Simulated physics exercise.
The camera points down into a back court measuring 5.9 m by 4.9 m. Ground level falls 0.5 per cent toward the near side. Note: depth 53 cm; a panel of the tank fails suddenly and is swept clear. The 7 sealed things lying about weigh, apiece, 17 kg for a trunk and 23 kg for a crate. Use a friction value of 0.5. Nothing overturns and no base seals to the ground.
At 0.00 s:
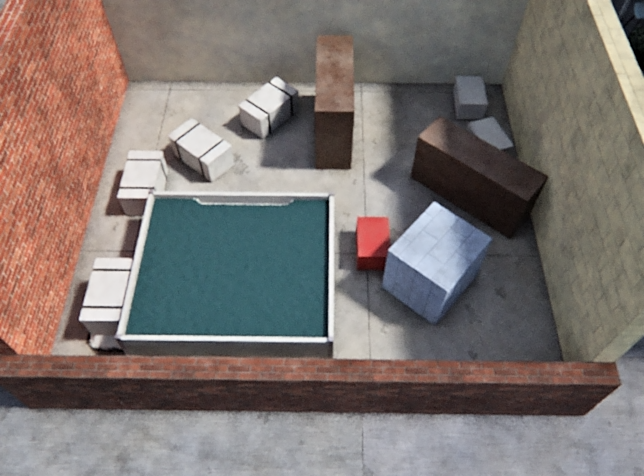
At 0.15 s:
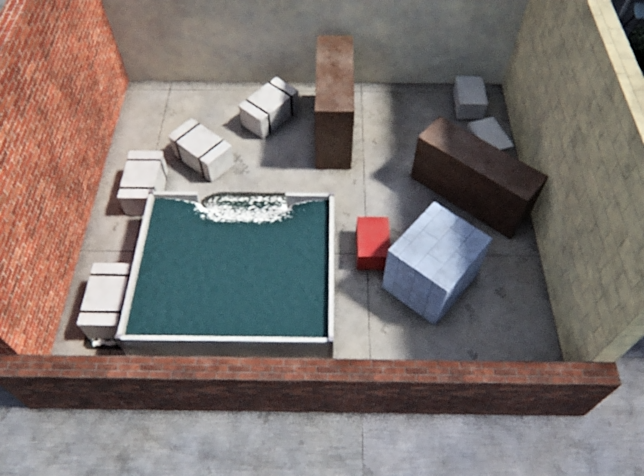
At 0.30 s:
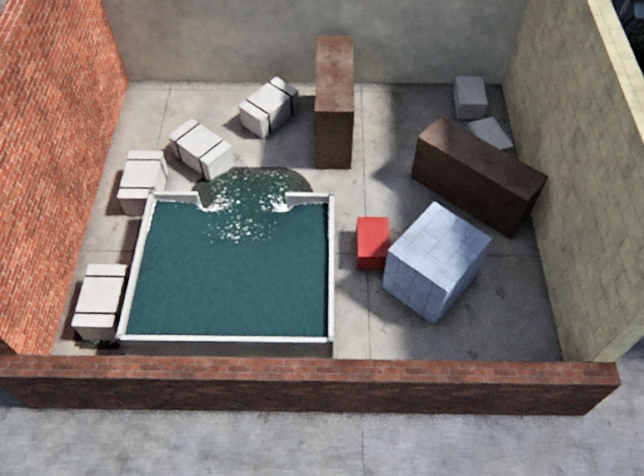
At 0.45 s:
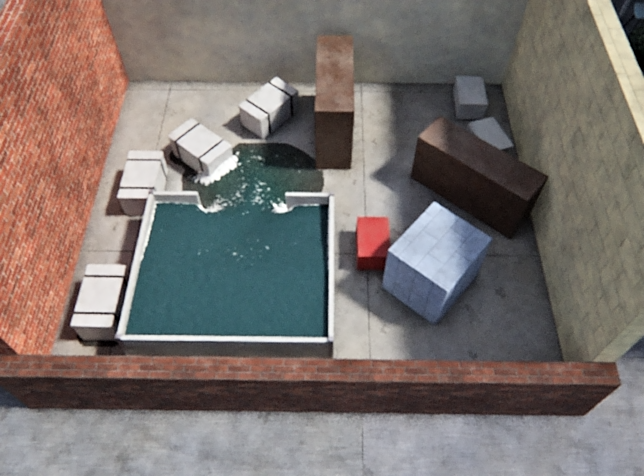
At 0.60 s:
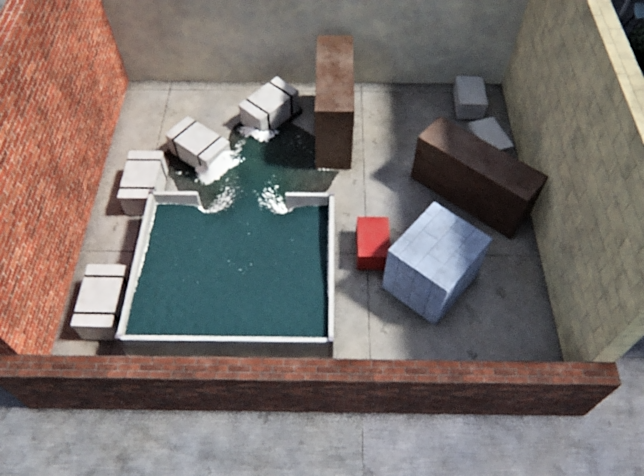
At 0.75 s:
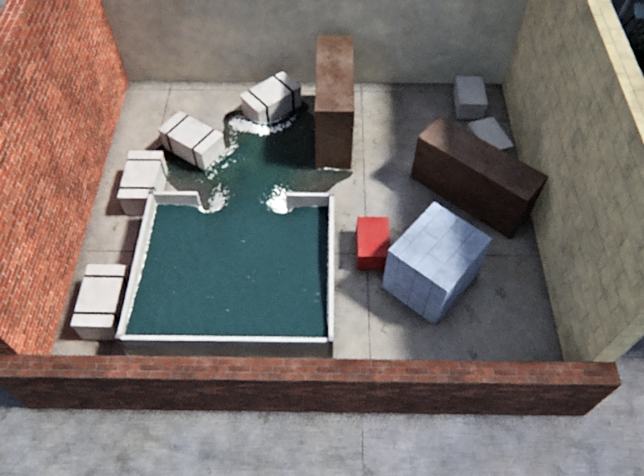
A square tank of dark green water stands at the left of a walled court, seen from above by a still camera. White strapped crates sit left of and behind it, a tall brown block stands at the back, and a red box, pale blue cube and long brown block are at right. The tank's back panel gives way, and foaming water spreads backward around the crates, nudging a few slightly.
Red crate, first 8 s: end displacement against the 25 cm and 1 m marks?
It will scarcely move.
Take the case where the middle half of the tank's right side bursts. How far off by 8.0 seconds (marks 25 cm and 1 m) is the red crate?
I'd say the red crate gets swept off.
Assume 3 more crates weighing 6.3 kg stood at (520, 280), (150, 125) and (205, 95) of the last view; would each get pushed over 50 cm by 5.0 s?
Respectively: Smaller, greater, greater.
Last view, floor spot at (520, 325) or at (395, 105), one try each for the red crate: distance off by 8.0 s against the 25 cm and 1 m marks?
Nearly still; moved partway.
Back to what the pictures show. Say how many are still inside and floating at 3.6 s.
2.
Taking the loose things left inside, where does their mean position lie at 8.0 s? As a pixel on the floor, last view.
The centre is close to (282, 213).
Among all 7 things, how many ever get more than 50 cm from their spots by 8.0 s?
Count: 3.
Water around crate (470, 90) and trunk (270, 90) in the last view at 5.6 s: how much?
Some 6 cm at the first, some 16 cm at the second.
After 1.6 s the red crate is near (374, 236), 0.0 m from its start, aground; 1 afloat.
After 3.6 s the red crate is near (374, 236), 0.0 m from its start, aground; 2 afloat.
After 5.6 s the red crate is near (374, 236), 0.0 m from its start, aground; 4 afloat.
After 8.0 s the red crate is near (374, 236), 0.0 m from its start, aground; 4 afloat.
